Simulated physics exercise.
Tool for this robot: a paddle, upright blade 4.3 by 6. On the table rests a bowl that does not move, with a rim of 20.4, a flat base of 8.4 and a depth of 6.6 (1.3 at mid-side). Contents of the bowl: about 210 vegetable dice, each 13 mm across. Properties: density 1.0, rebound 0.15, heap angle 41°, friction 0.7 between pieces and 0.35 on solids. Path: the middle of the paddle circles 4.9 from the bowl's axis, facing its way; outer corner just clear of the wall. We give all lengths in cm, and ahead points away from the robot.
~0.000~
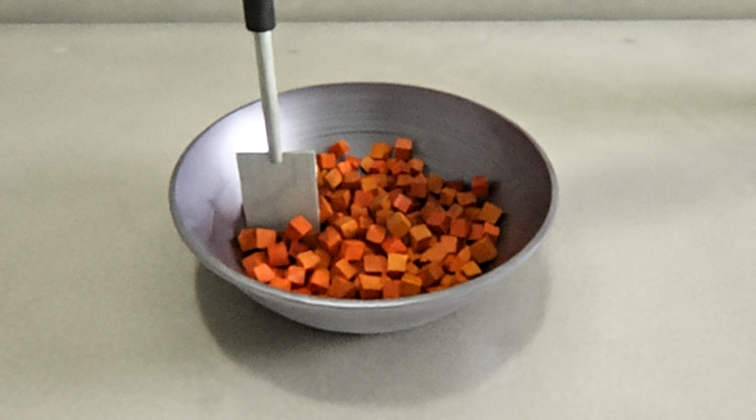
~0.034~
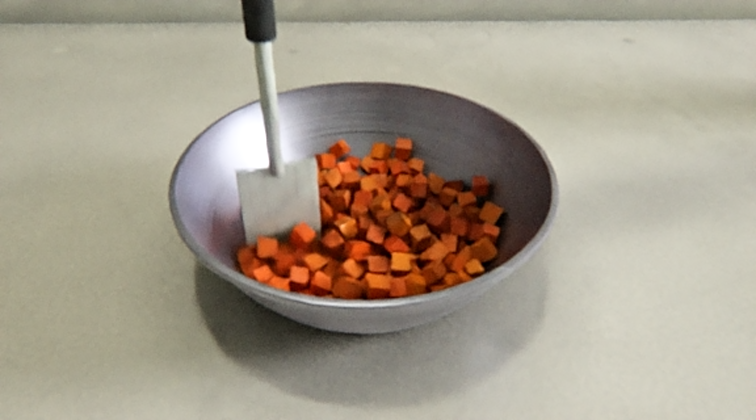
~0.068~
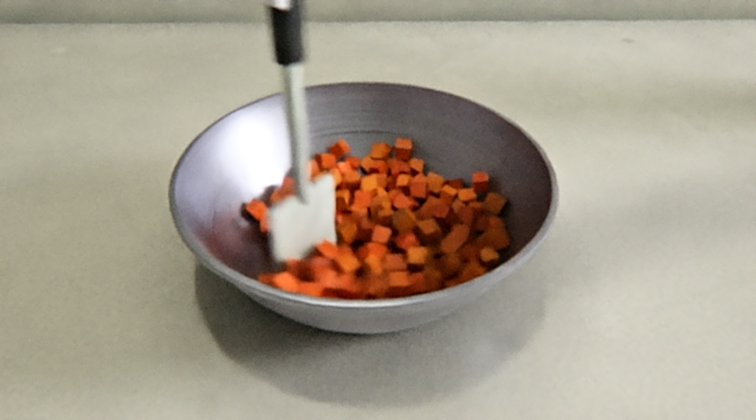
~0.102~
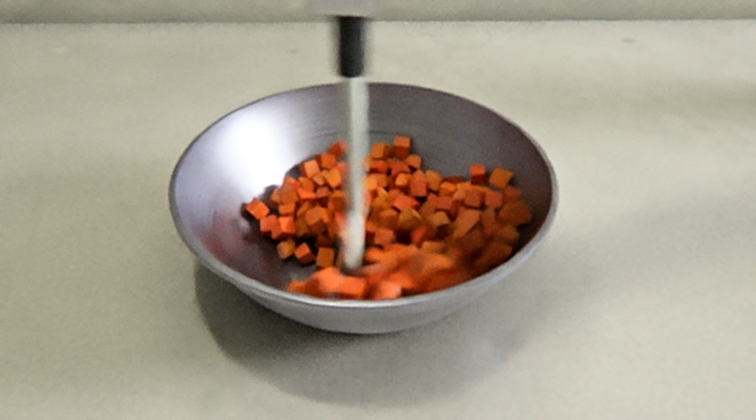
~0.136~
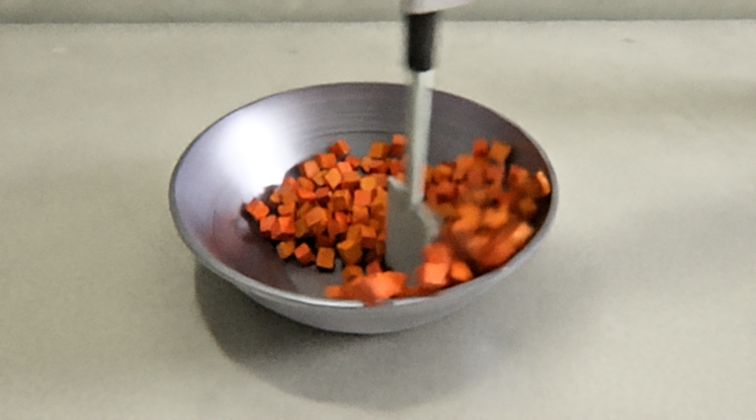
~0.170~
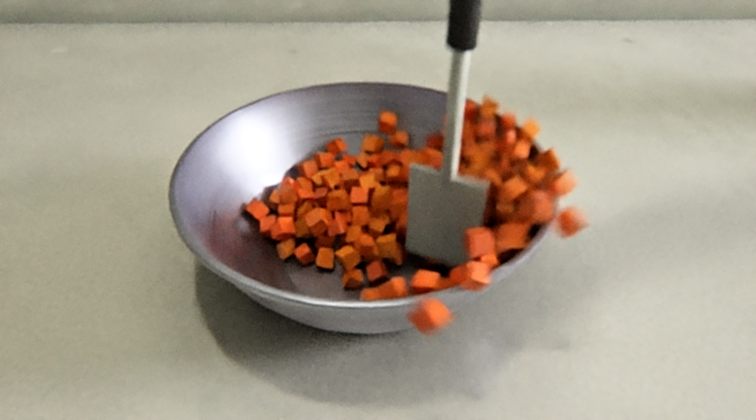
A paddle sweeps orange cubes around a metal bowl to the right, tossing some over the rim.
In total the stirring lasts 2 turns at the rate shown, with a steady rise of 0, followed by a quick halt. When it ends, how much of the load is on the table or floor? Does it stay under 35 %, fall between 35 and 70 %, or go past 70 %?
It falls between 35 and 70 %.
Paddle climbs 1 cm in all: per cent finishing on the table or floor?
That works out to some 40 per cent.
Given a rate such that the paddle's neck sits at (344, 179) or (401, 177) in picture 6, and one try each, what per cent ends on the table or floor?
First try: Around 25 %; second try: Around 35 %.
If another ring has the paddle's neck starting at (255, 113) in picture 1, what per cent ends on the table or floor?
Roughly 55 per cent.
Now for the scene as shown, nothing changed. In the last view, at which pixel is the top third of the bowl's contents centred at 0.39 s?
Upper-third centre: Approx. (235, 222) px.
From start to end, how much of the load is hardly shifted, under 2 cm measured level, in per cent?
5 %.
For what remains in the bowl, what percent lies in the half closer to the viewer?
Around 70 percent of it.
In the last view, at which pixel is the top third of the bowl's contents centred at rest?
(289, 278).
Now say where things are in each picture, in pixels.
Paddle neck at (272, 128), 0° round; upper third of the load around (379, 225), from x 250 to 490, top at y 150; 209 in the bowl, in the first picture.
Paddle neck at (273, 141), 15° round; upper third of the load around (376, 228), from x 250 to 490, top at y 150, in the second picture.
Paddle neck at (299, 167), 48° round; upper third of the load around (379, 243), from x 255 to 500, top at y 150, in the third picture.
Paddle neck at (354, 180), 83° round; upper third of the load around (422, 253), from x 255 to 520, top at y 150, in the fourth picture.
Paddle neck at (413, 173), 117° round; upper third of the load around (470, 234), from x 255 to 535, top at y 145, in the fifth picture.
Paddle neck at (451, 150), 151° round; upper third of the load around (488, 185), from x 255 to 570, top at y 110; 206 in the bowl, 3 in flight or on the tool, in the sixth picture.
By 0.39 s, 11° round, highest piece 9 above the table; 145 in the bowl, 33 on the table or floor, 31 in flight or on the tool.
By 0.61 s, 230° round, highest piece 8 above the table; 119 in the bowl, 86 on the table or floor, 4 in flight or on the tool.
By 0.91 s, 0° round, highest piece 5 above the table; 114 in the bowl, 95 on the table or floor.
By 1.61 s, 0° round, highest piece 5 above the table; 114 in the bowl, 95 on the table or floor.
Final count, 114 in the bowl, 95 on the table or floor. That is 45 % on the table or floor.
